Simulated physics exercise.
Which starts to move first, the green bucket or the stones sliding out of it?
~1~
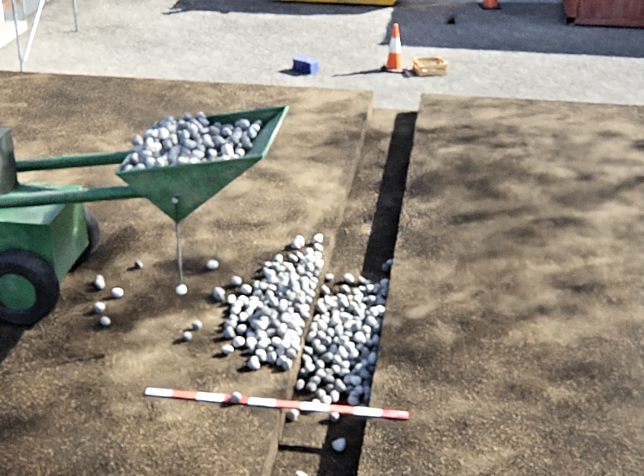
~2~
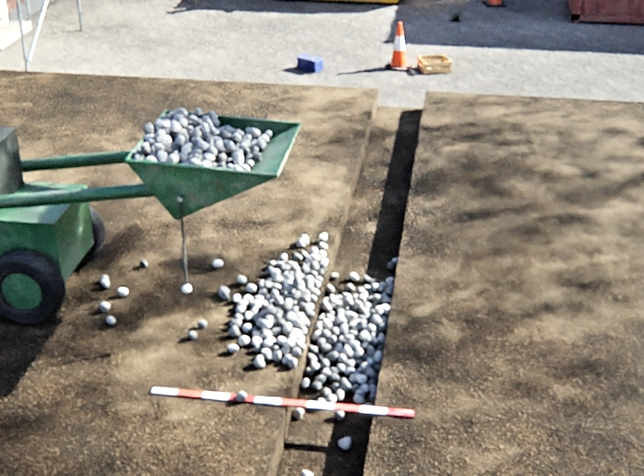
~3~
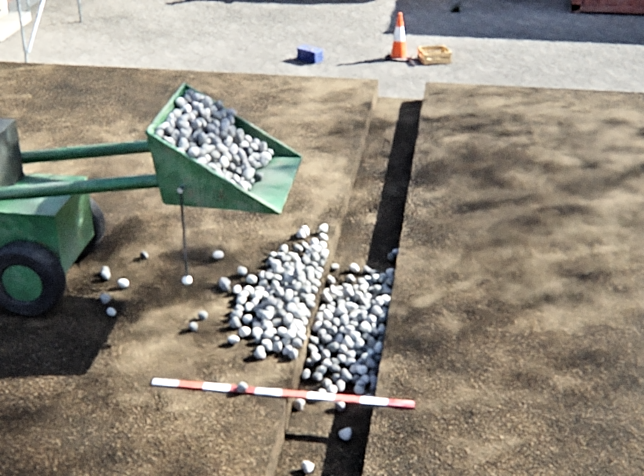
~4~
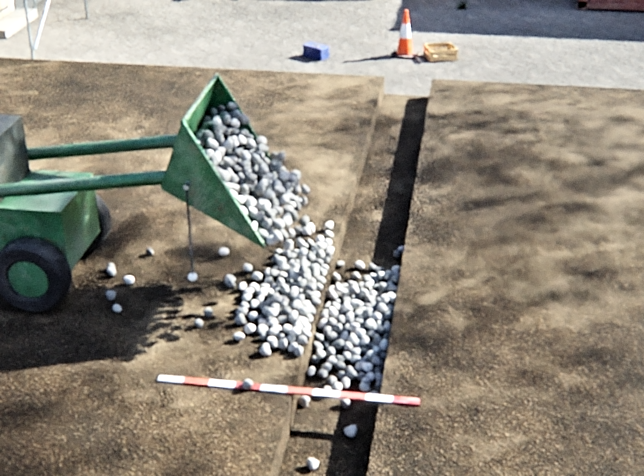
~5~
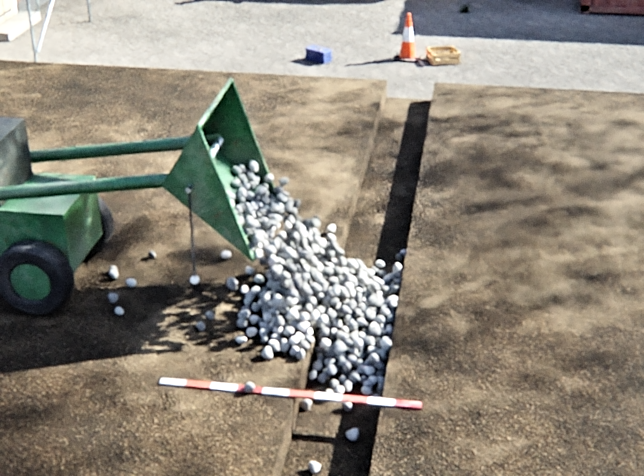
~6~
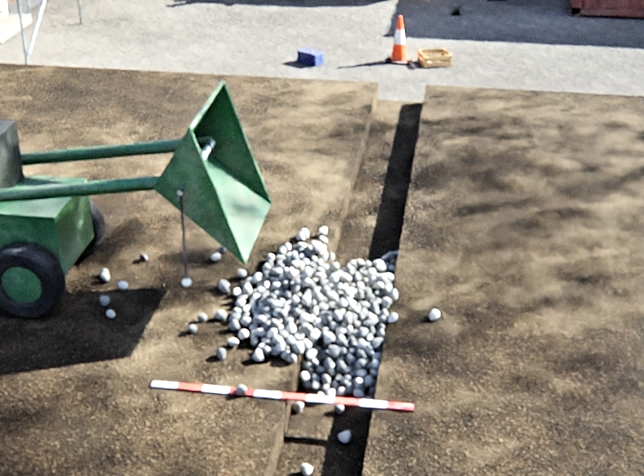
The green bucket starts to move first, tilting downward before the stones begin to slide out of it.
The video shows a green loader tipping its bucket of grey cobbles toward a straight trench where an earlier heap lies. The bucket tilts steeply, the stones slide out onto the heap, and it ends empty above a larger pile spread over the trench and its near edge.
